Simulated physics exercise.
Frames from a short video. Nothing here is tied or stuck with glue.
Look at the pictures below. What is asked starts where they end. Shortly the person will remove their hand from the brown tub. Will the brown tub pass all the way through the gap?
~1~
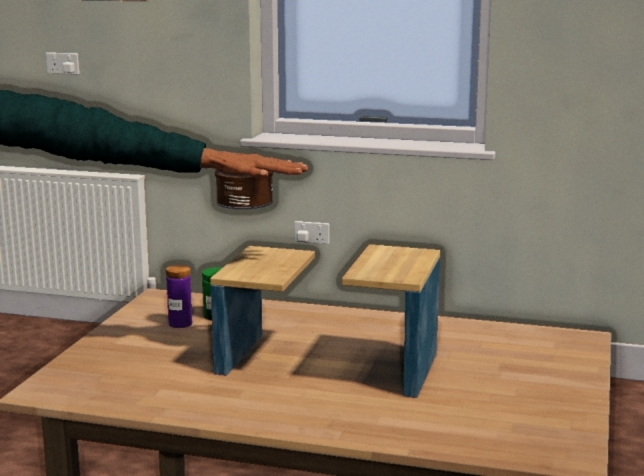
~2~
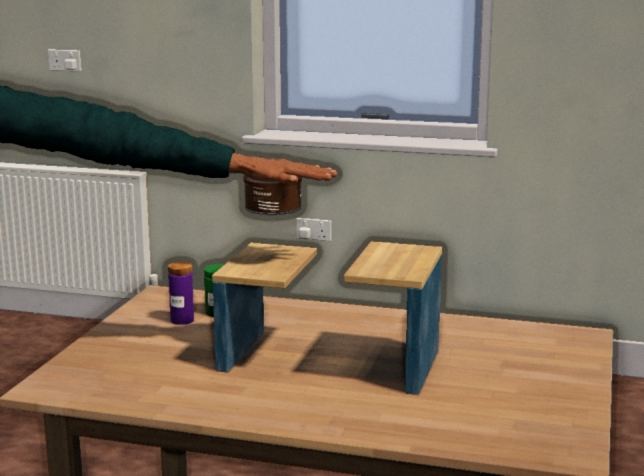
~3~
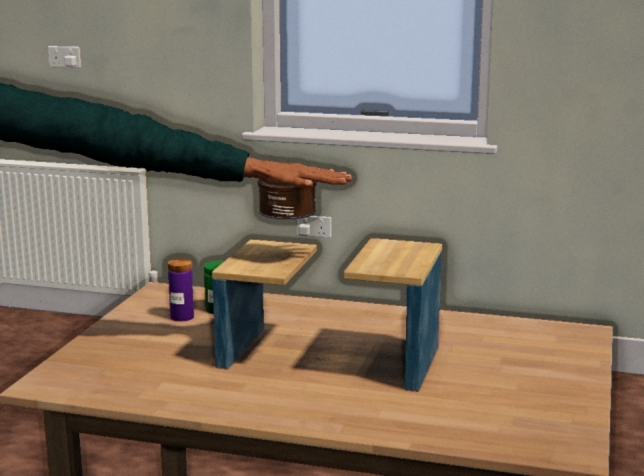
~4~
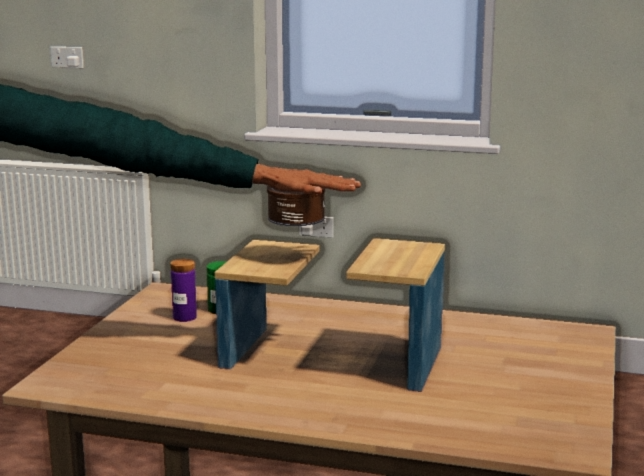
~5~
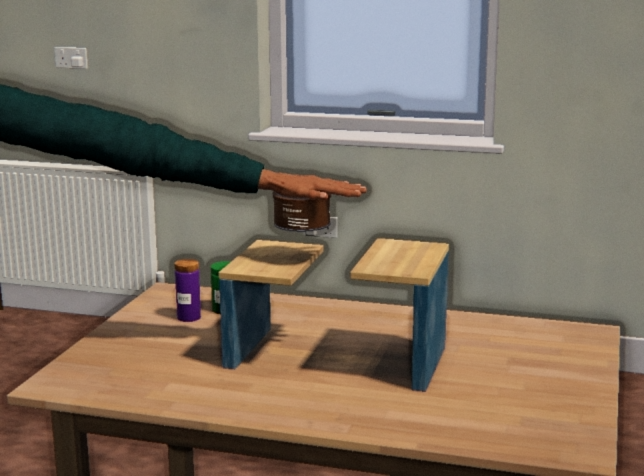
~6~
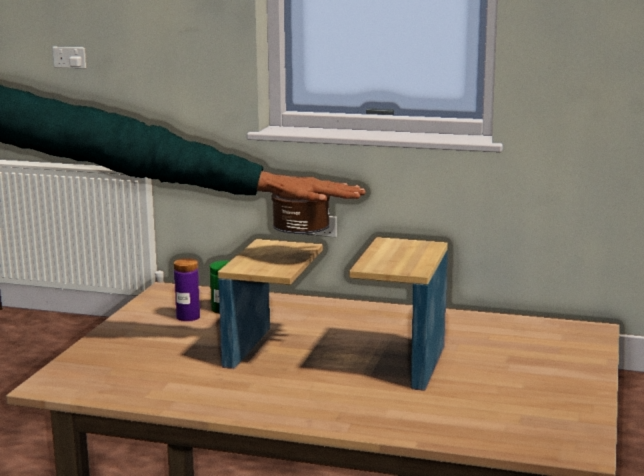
The likely result is that it is held at the gap.
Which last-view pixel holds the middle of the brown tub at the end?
Around (302, 244).
Then, 0.20 s on from there, brown tub shifted a little near (301, 233).
Then, 0.30 s on from there, brown tub shifted a little near (302, 242).
In the end, moved from the start, brown tub; the other 2 unmoved. At the end, from the last picture's camera, brown tub near (302, 245). The tub lodges.
